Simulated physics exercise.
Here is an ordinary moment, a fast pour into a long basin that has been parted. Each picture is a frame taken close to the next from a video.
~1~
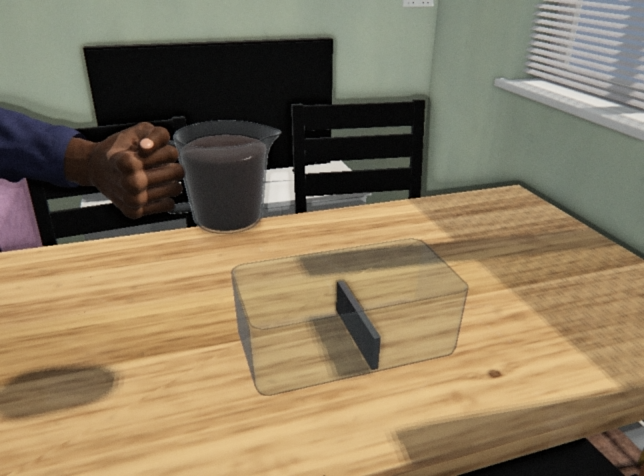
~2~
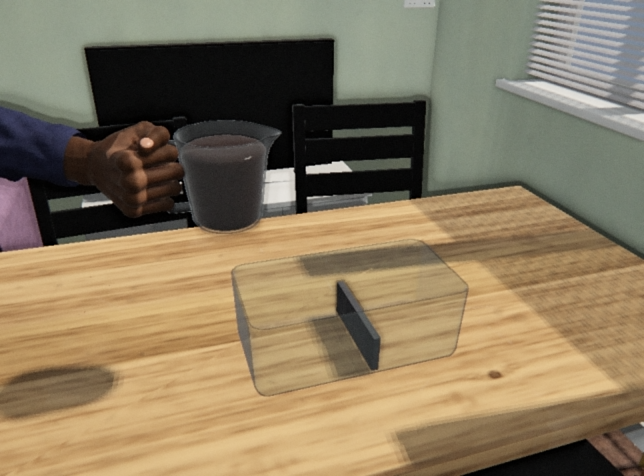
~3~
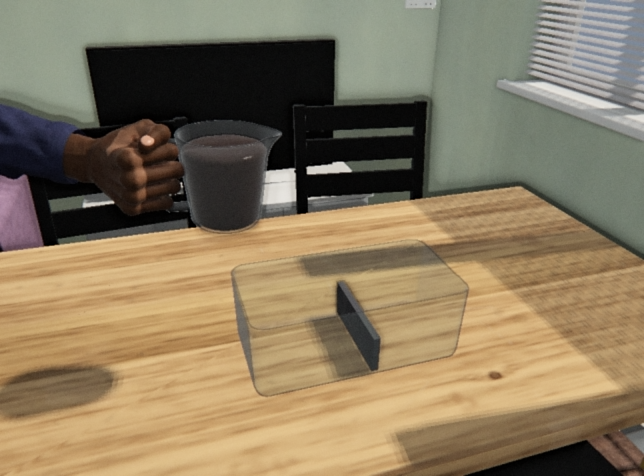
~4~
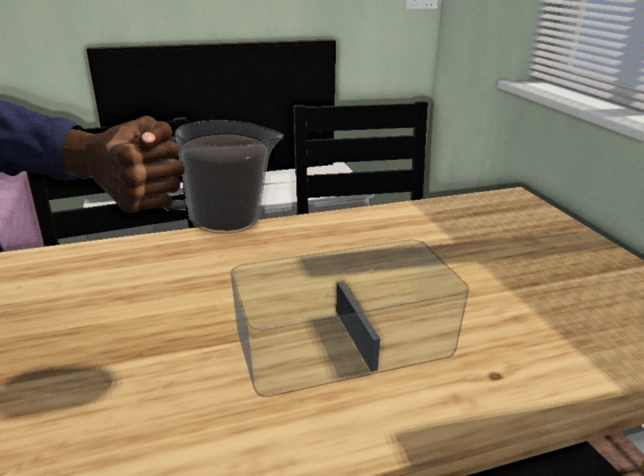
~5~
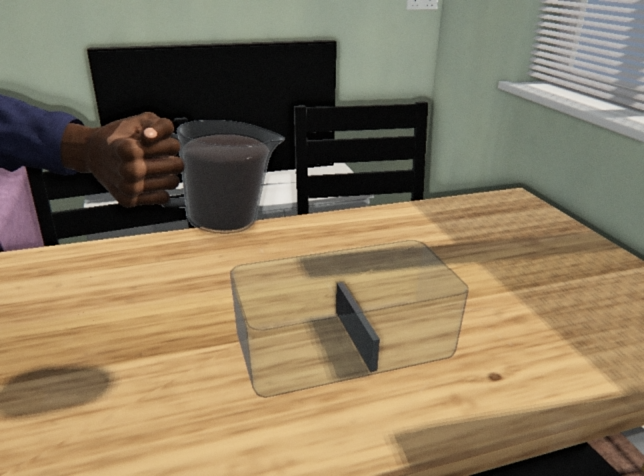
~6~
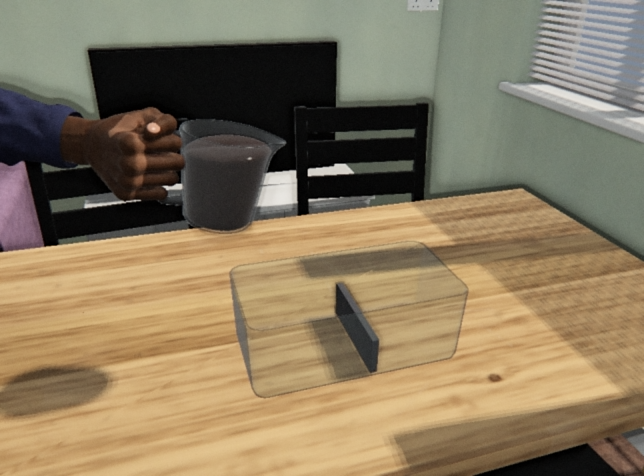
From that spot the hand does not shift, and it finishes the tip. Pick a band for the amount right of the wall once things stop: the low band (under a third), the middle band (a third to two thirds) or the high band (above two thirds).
The low band.
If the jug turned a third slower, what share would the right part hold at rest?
Near 5 parts in a hundred.
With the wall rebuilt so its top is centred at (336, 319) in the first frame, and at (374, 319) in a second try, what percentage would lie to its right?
50 % and 10 %, roughly.
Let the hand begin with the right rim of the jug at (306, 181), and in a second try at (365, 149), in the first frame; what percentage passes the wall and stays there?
First about 10, then 95 per cent.
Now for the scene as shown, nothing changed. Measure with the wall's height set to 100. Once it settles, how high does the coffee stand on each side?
I'd put the left at about 40 and the right at about 0.
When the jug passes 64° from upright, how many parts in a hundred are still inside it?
Roughly 80 in a hundred.
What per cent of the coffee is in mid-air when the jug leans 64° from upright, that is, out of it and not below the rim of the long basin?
Close to 20 per cent.
A moment on, the jug is tipped part way and 78 per cent is still to pour, 3 is left of the wall and 0 right of it.
Next, the jug is tipped on its side and 27 per cent is still to pour, 47 is left of the wall and 0 right of it.
Then the jug is tipped on its side and 3 per cent is still to pour, 86 is left of the wall and 2 right of it.
Later the jug is tipped on its side and 0 per cent is still to pour, 93 is left of the wall and 3 right of it.
In the end 93 per cent lies left of the wall, 3 right of it and 4 outside.
